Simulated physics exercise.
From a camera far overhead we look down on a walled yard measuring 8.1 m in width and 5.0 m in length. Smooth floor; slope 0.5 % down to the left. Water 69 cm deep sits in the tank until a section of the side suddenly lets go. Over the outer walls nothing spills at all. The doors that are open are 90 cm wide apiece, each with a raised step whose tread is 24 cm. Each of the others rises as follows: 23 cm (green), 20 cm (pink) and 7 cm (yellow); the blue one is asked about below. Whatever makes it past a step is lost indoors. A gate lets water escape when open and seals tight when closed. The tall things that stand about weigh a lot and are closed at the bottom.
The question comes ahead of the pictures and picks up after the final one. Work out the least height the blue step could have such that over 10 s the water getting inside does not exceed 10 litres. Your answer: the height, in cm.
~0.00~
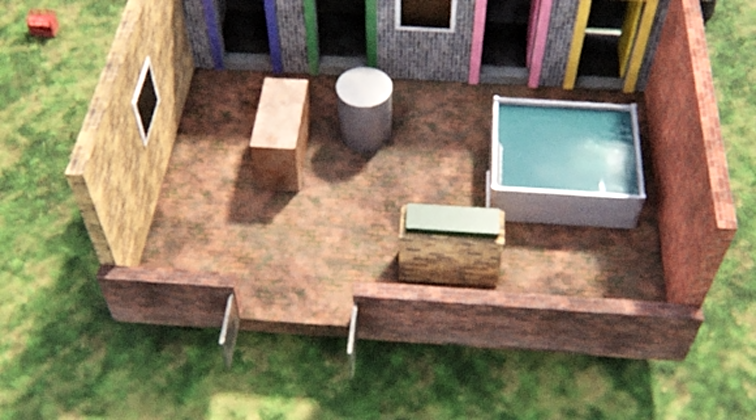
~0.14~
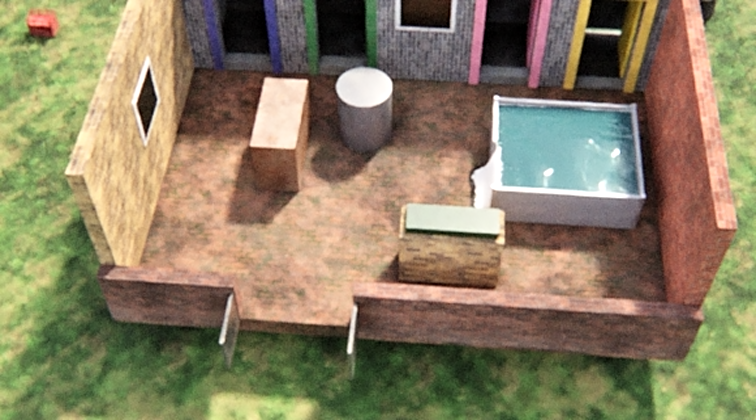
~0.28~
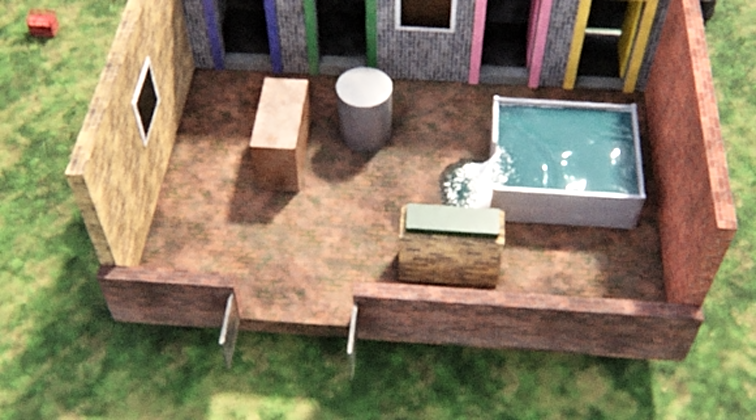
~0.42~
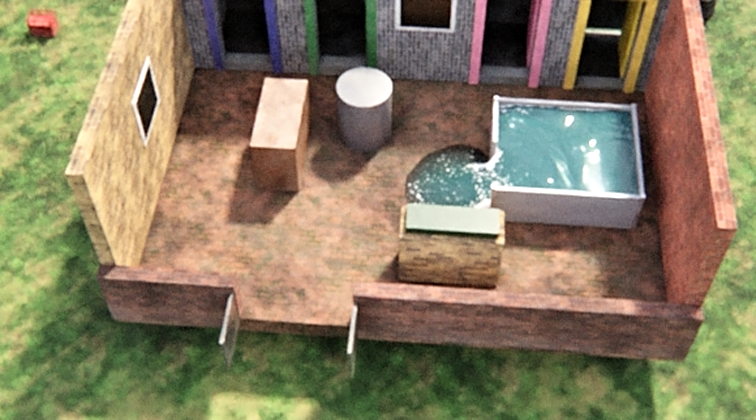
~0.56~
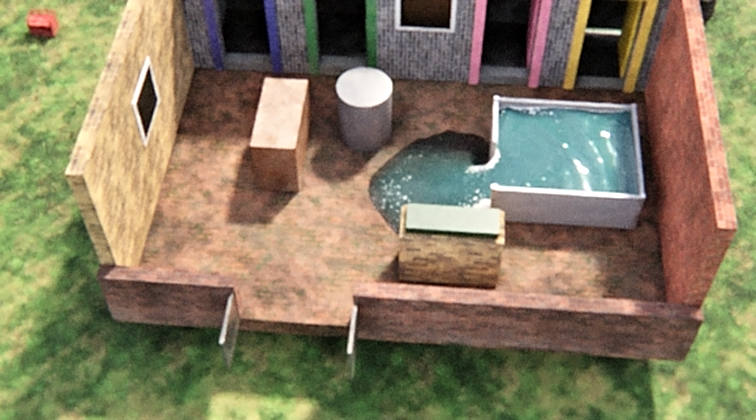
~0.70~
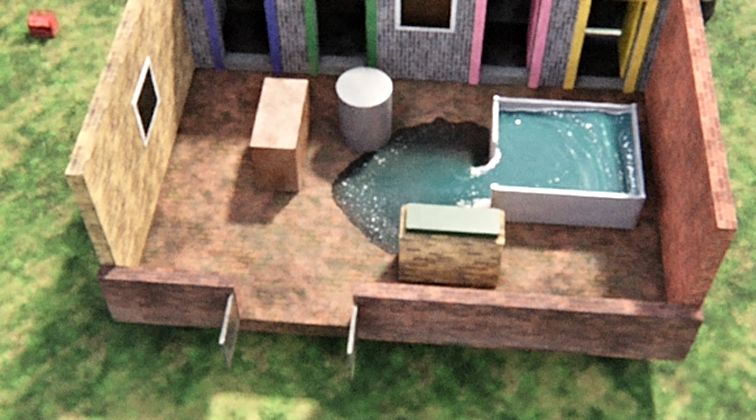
The least height is about 14 cm.
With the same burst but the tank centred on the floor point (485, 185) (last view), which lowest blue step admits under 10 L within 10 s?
Near 13.5 cm.
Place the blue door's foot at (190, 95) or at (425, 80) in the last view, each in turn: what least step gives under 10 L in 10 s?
In turn: Roughly 14.0 cm, roughly 7.5 cm.
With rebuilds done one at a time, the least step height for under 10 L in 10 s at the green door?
Green door, minimum about 15 cm.
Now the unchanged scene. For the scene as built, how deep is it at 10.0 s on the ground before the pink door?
Roughly 4.0 cm deep.
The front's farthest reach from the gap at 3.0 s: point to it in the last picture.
Roughly at (130, 297) in the last view.
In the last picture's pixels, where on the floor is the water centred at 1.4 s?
I'd say around (514, 183).
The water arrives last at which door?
That would be the yellow door.
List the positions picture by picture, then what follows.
In the first picture, the tank at (566, 149) is whole and still, 69 cm deep; the blue door at (243, 29) is dry.
In the second picture, the gap is at (494, 184), the front 0.3 m out at a hidden place; the back of the tank holds 69 cm.
In the third picture, the front is at (446, 199), 0.8 m from the gap at (494, 186); 0.8 m2 of floor is wet, 69 cm left at the back.
In the fourth picture, the gap is at (494, 187), the front 1.4 m out at (410, 191); the back of the tank holds 69 cm.
In the fifth picture, water pours out at (494, 187) and has run 2.0 m, to (373, 191); about 5 cm deep outside, 68 cm at the back.
In the sixth picture, water pours out at (494, 186) and has run 2.5 m, to (339, 198); about 5 cm deep outside, 61 cm at the back; 3.0 m in a straight line remain to the blue door at (243, 29).
After 1.4 s water covers 30 % of the floor, deepest (37 cm) near (479, 198); it has not reached the blue door.
After 3.0 s water covers 50 % of the floor, deepest (34 cm) near (153, 259); 1 cm at the blue door, 0 litres in over its 19 cm step.
After 10.0 s water covers 80 % of the floor, deepest (15 cm) near (166, 170); 13 cm at the blue door, 0 litres in over its 19 cm step.
At the blue door as built, the water arrived by 3.0 s and peaked near 18 cm at 6.4 s.
With a step of 13 cm, 15 litres would have come in within the 10 s; with 15 cm, 5 litres. So under 10 litres takes about 14 cm.
